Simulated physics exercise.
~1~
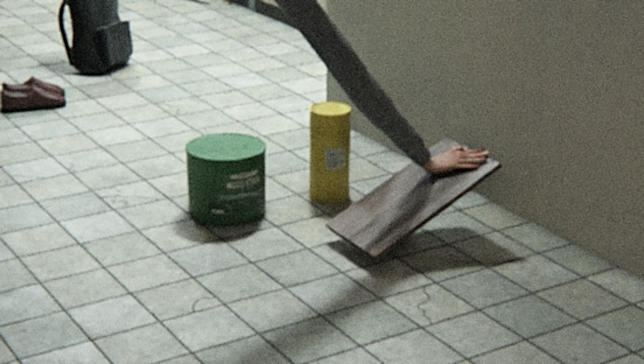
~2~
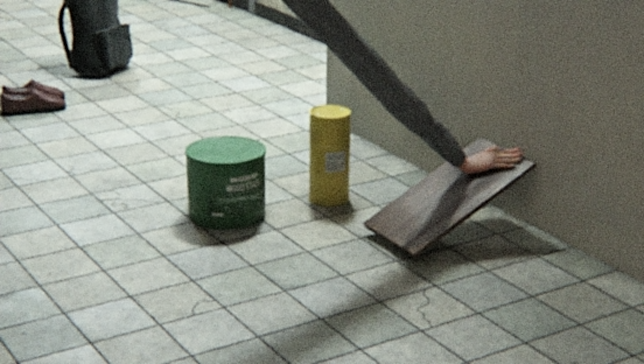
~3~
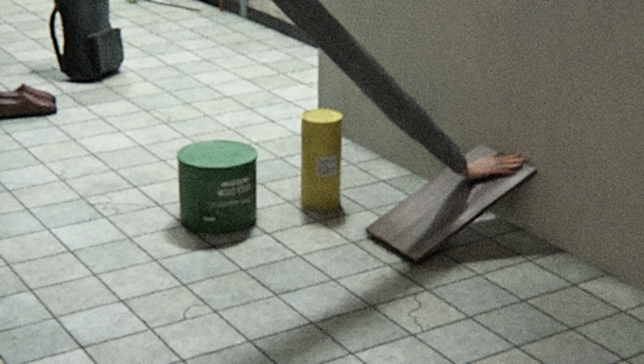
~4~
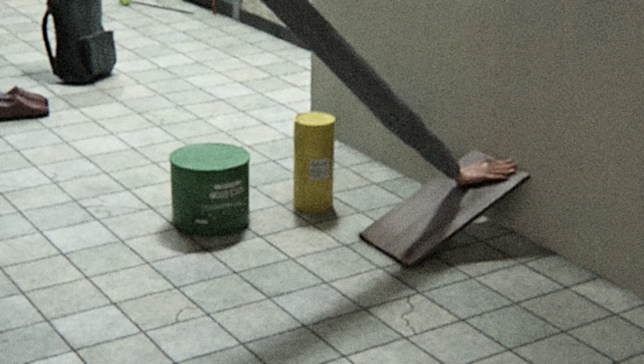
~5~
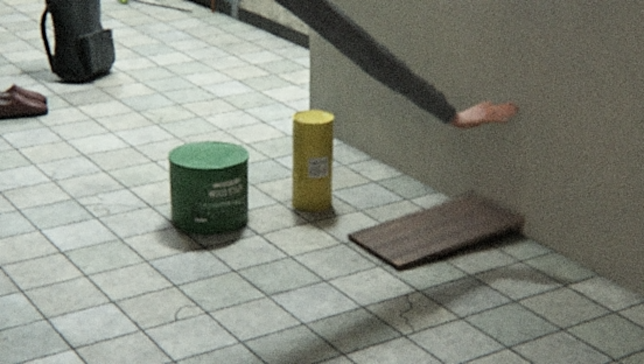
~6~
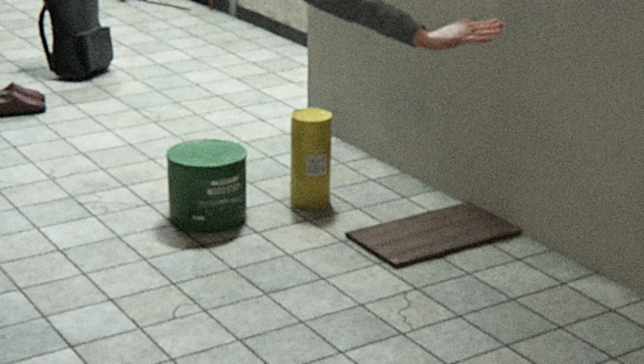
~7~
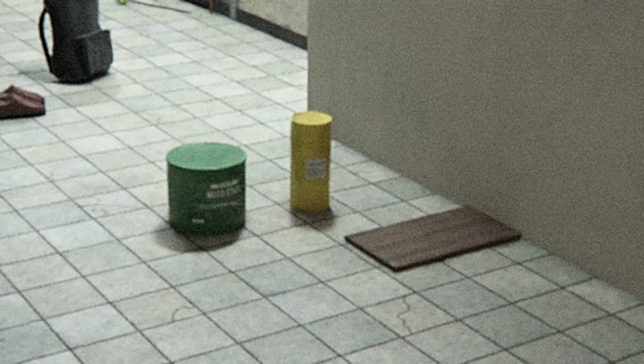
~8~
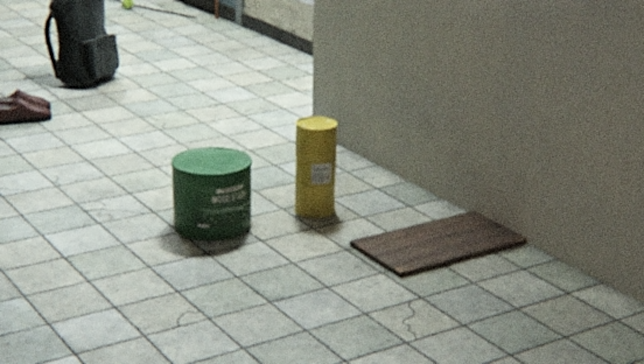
The clip opens on a pale tiled floor where a hand holds a brown board at a slant, with a green pail and a yellow canister standing to its left. The hand moves the board to the right, toward the wall, and holds it there at a low lean. Then the hand lets go and draws back, and the board slips down instead of staying propped. The arm leaves the view as the board settles. It ends lying flat on the tiles by the wall, while the pail and canister remain standing where they were.
